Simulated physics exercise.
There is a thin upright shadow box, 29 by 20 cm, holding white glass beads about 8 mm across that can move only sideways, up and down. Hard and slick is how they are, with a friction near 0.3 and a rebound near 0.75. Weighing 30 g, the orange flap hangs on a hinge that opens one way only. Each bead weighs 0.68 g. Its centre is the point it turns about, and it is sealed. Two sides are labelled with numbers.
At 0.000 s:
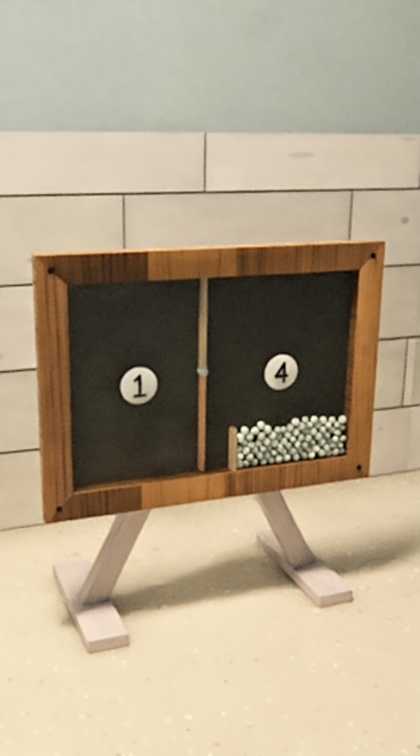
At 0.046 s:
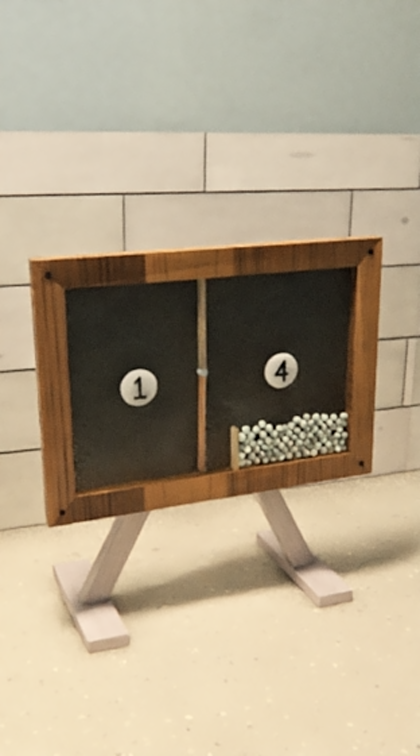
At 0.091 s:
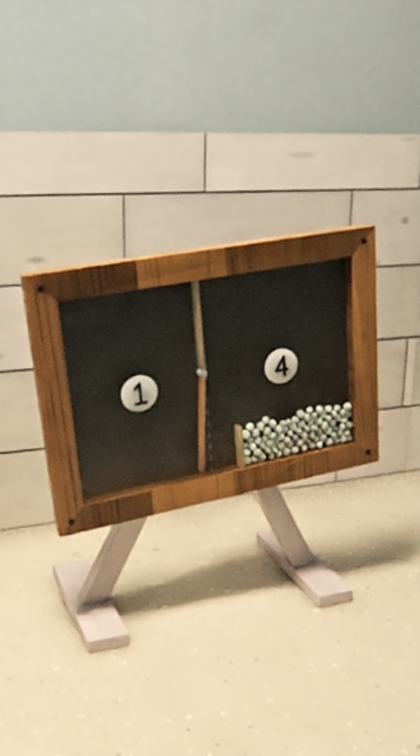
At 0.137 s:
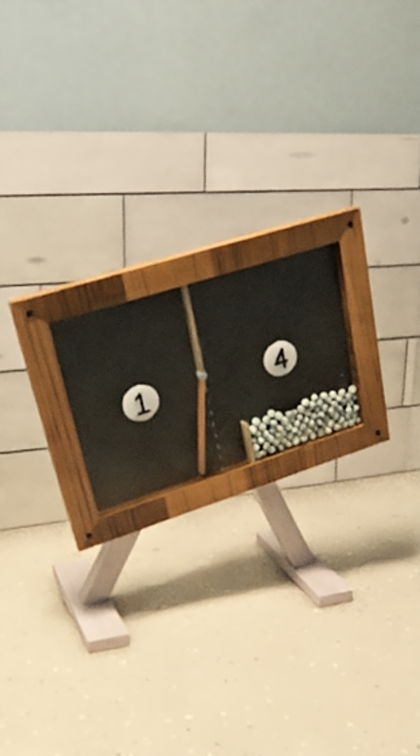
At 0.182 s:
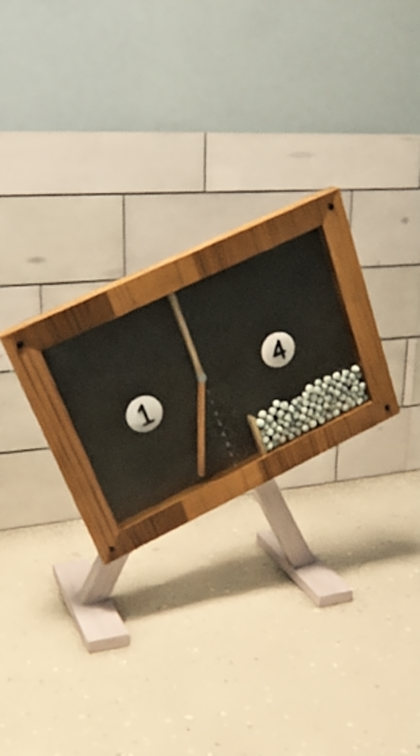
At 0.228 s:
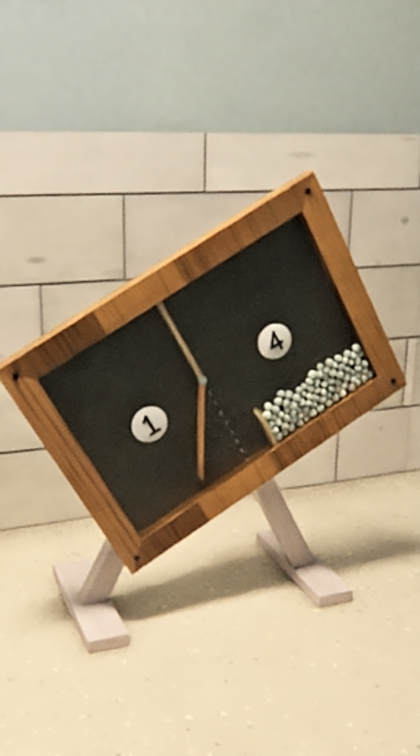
A wood-framed box of white beads turns anticlockwise on its stand, its right side rising.
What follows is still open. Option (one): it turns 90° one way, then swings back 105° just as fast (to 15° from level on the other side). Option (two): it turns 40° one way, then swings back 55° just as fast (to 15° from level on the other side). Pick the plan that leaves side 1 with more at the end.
Plan one.
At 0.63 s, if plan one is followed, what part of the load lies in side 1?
Share: Near 15 per cent.
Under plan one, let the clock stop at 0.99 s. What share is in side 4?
It comes to close to 35 percent.
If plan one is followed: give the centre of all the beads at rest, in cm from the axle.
About 5 cm left and 8 cm below.
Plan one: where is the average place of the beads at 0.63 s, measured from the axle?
Position estimate: Right 5 cm, above 2 cm.
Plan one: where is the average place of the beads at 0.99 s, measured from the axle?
The middle sits around 2 cm left of it and 9 cm below it.
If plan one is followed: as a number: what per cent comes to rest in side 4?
I'd put it at close to 35 in a hundred.
Plan one. By 0.63 s, it stands 90° anticlockwise; the beads' middle is 5 cm right of and 2 cm above the centre; no. 1, 15 %, no. 4, 85 %; orange flap open 57°.
By 0.99 s, it stands 37° anticlockwise; the beads' middle is 2 cm left of and 9 cm below the centre; no. 1, 65 %, no. 4, 35 %; orange flap open 52°.
By 1.34 s, it stands 15° clockwise; the beads' middle is 8 cm left of and 6 cm below the centre; no. 1, 65 %, no. 4, 35 %; orange flap open 9°.
Settled by 2.1 s, it stands 15° clockwise; no. 1, 65 %, no. 4, 35 %; orange flap open 5°.
Plan two would end with no. 1, 0 %, no. 4, 100 %.
